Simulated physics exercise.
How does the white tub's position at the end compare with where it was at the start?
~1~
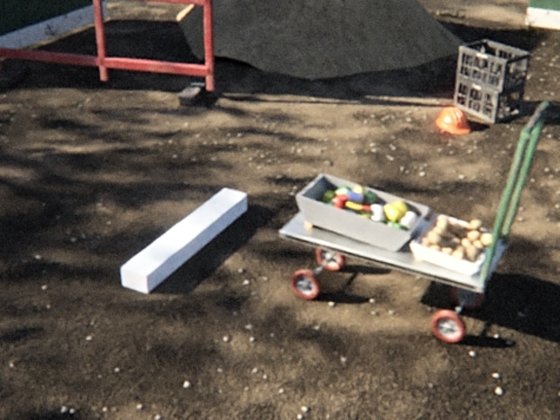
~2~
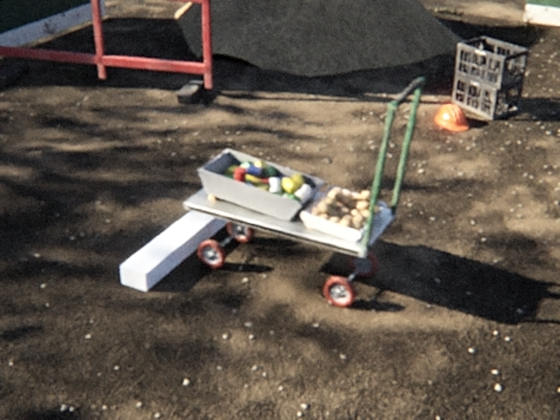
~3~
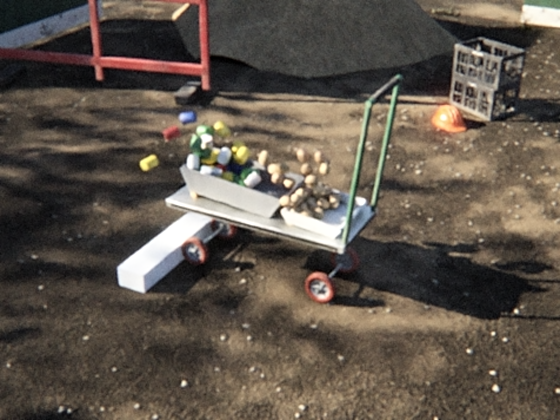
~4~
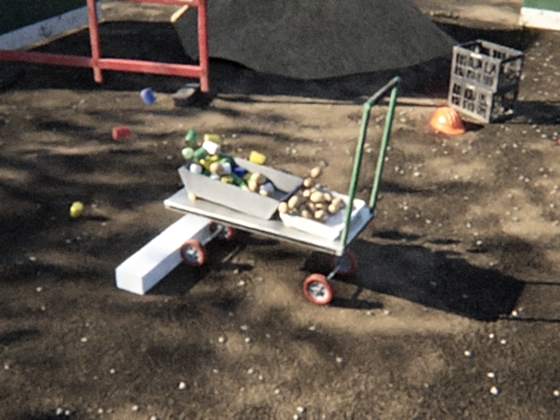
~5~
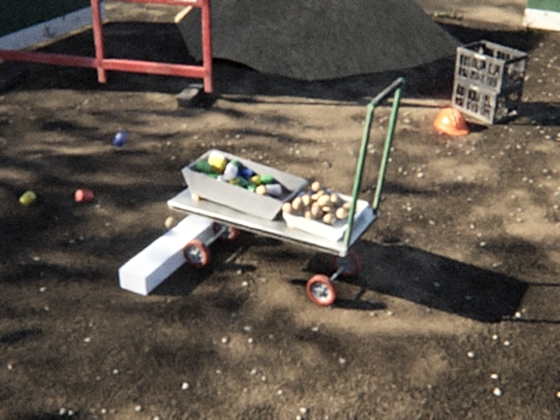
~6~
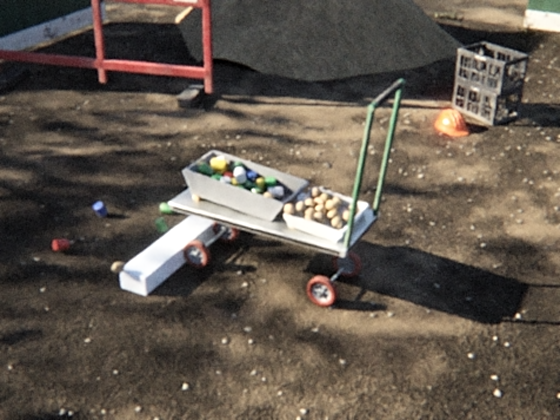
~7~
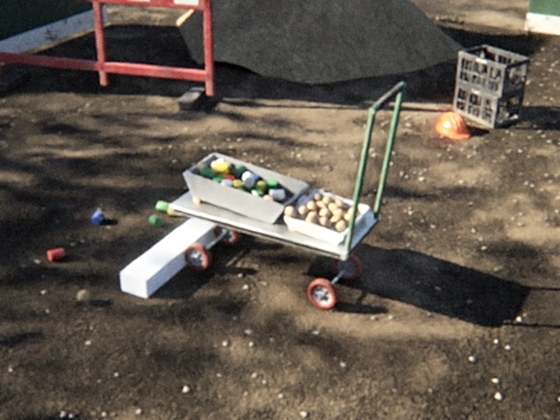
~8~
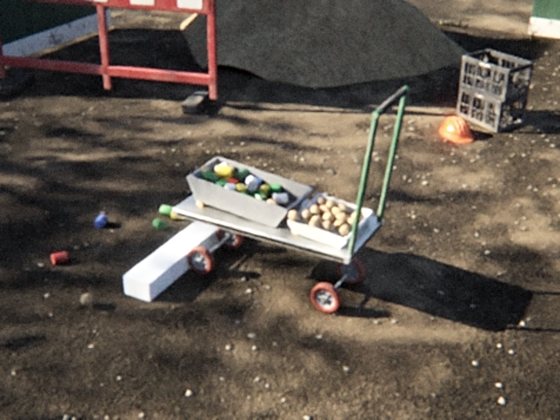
The white tub ends up further left and slightly higher in the view, much closer to the white beam than at the start.
